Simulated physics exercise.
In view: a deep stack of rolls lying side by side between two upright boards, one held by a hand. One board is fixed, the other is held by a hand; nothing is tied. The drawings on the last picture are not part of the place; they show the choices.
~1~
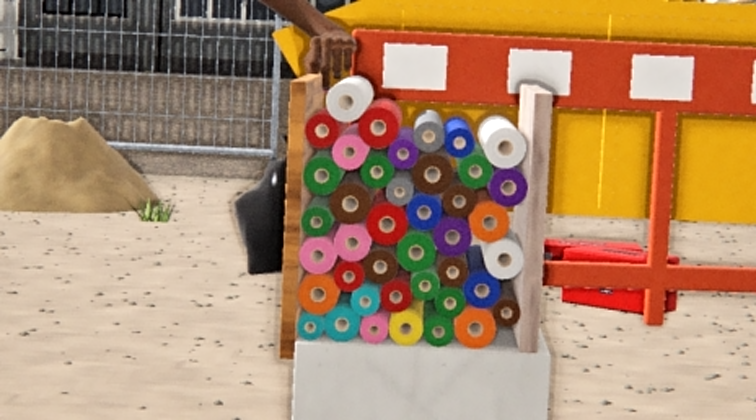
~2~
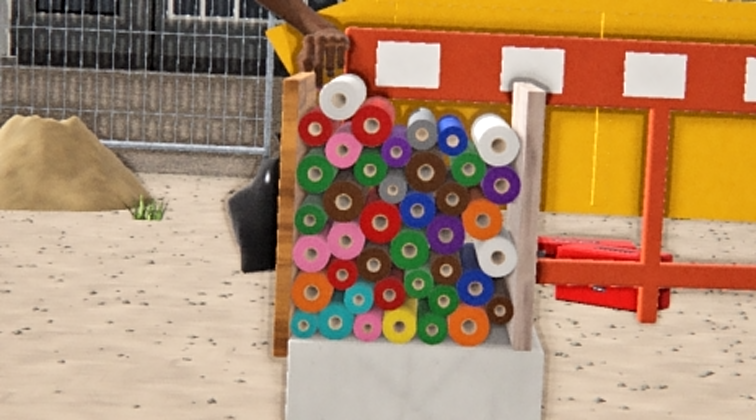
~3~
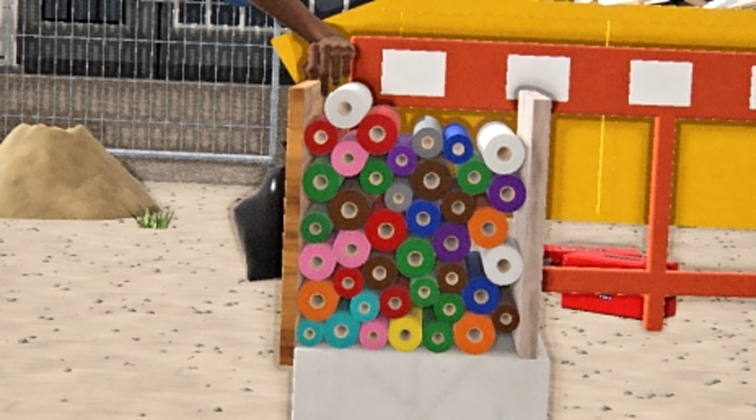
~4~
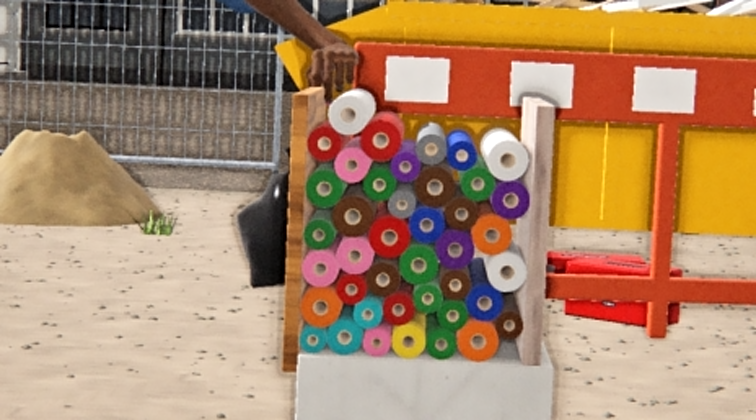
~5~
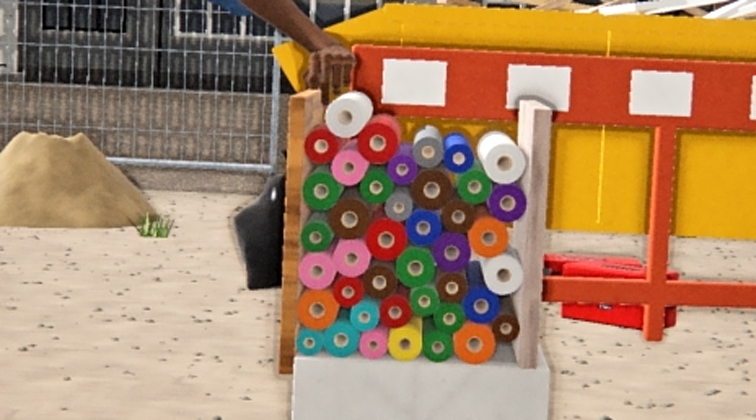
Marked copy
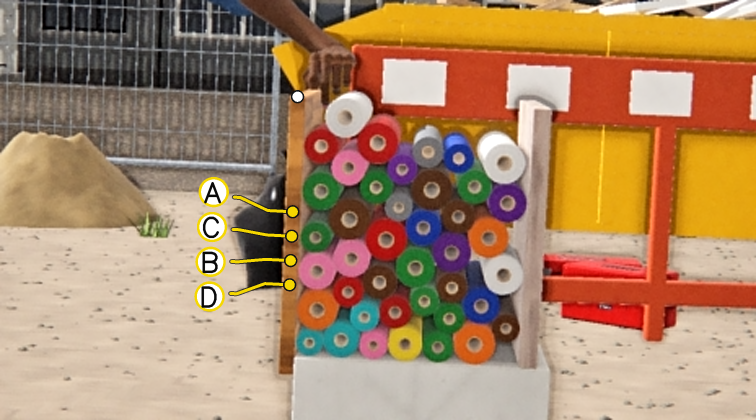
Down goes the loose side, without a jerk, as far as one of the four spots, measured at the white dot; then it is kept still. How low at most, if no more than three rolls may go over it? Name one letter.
No lower than A.
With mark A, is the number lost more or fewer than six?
At A, fewer than six.
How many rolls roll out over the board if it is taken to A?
At A the number is two.
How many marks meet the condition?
One of the four.
On the marked copy, A at (293, 212); B at (290, 261); C at (292, 236); D at (289, 285); the white dot at (297, 97).
With A. Early on, top of the board (304, 149).
Further on, top of the board (301, 209).
At the end, top of the board (301, 212), two out over the board.
As for the rest, B more than three out over the board; C more than three out over the board; D more than three out over the board.
